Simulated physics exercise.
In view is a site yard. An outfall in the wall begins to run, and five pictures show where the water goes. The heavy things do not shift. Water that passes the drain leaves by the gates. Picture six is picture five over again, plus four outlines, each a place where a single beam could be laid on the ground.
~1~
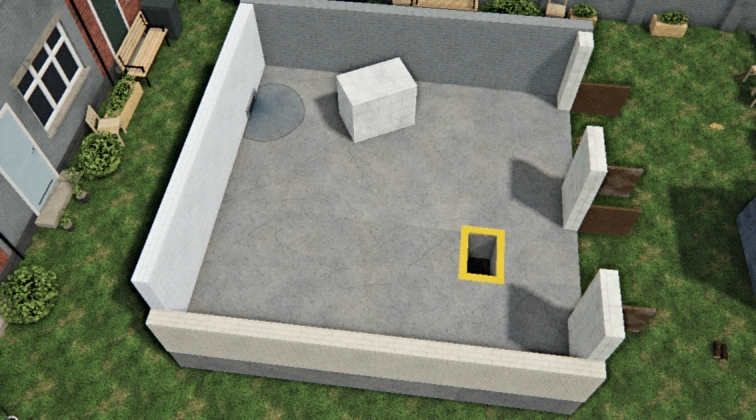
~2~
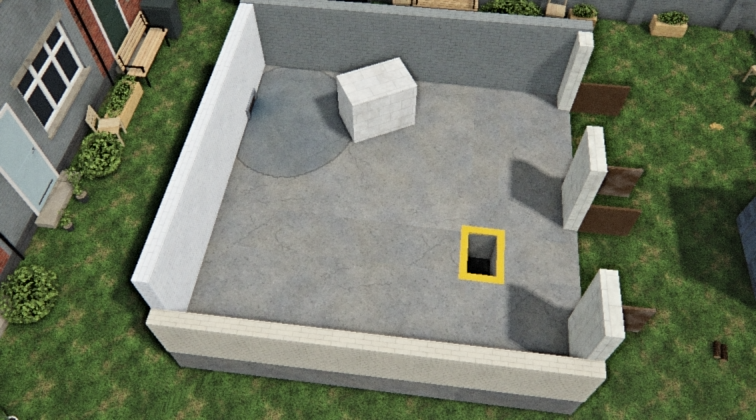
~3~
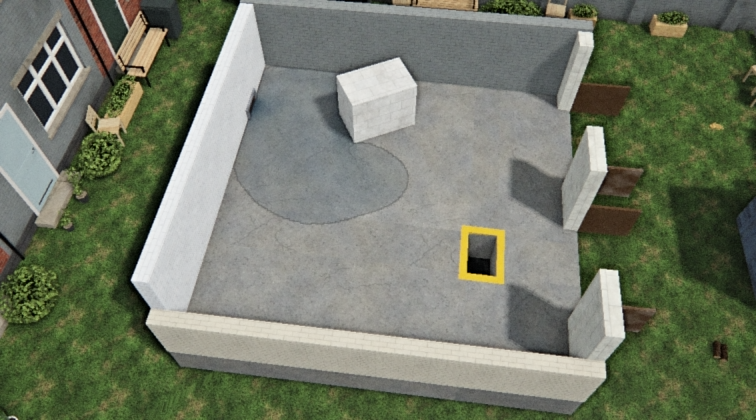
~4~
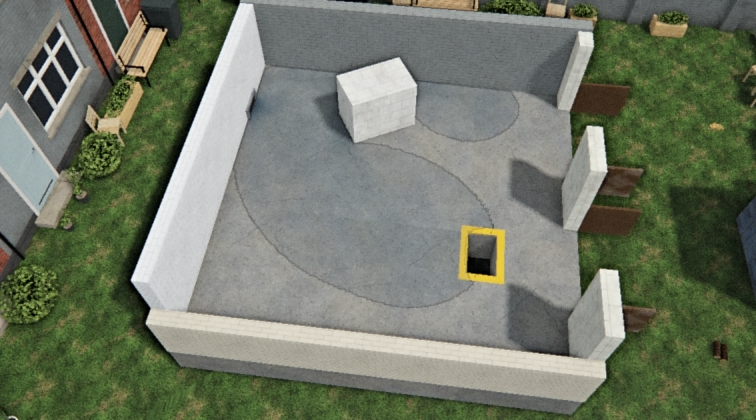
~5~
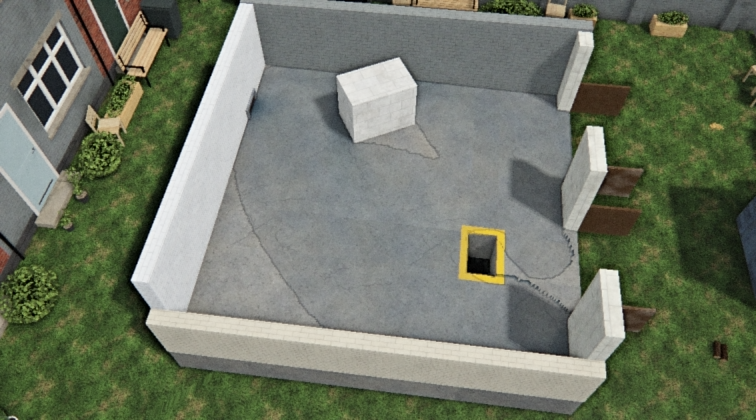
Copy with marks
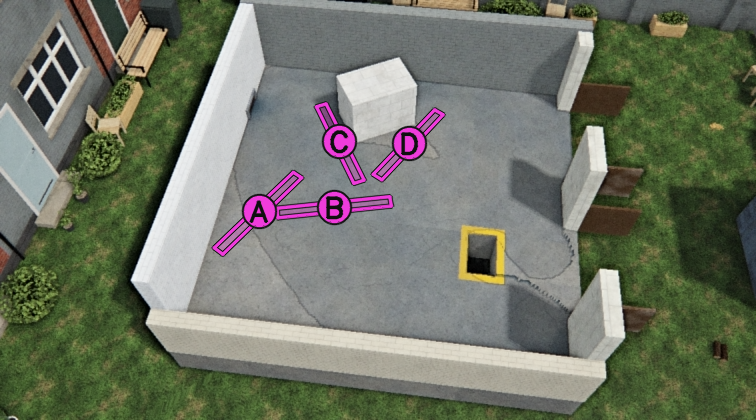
In a walled yard, a dark wet patch spread from a hole in the left wall, curved around a white block, reached the yellow-edged drain, and then covered most of the grey floor.
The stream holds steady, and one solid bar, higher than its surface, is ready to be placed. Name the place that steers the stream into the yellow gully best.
Position A does it best.
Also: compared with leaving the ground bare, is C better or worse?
It is worse.
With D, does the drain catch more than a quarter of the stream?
No.
On the marked copy, A from (218, 251) to (297, 175); B from (277, 213) to (390, 201); C from (321, 105) to (359, 181); D from (377, 177) to (438, 112).
Choosing A, about 23 % of the stream goes into the yellow gully, about 77 % out by the gates.
Choosing B, about 14 % of the stream goes into the yellow gully, about 85 % out by the gates.
Choosing C, about 13 % of the stream goes into the yellow gully, about 87 % out by the gates.
Choosing D, about 15 % of the stream goes into the yellow gully, about 85 % out by the gates.
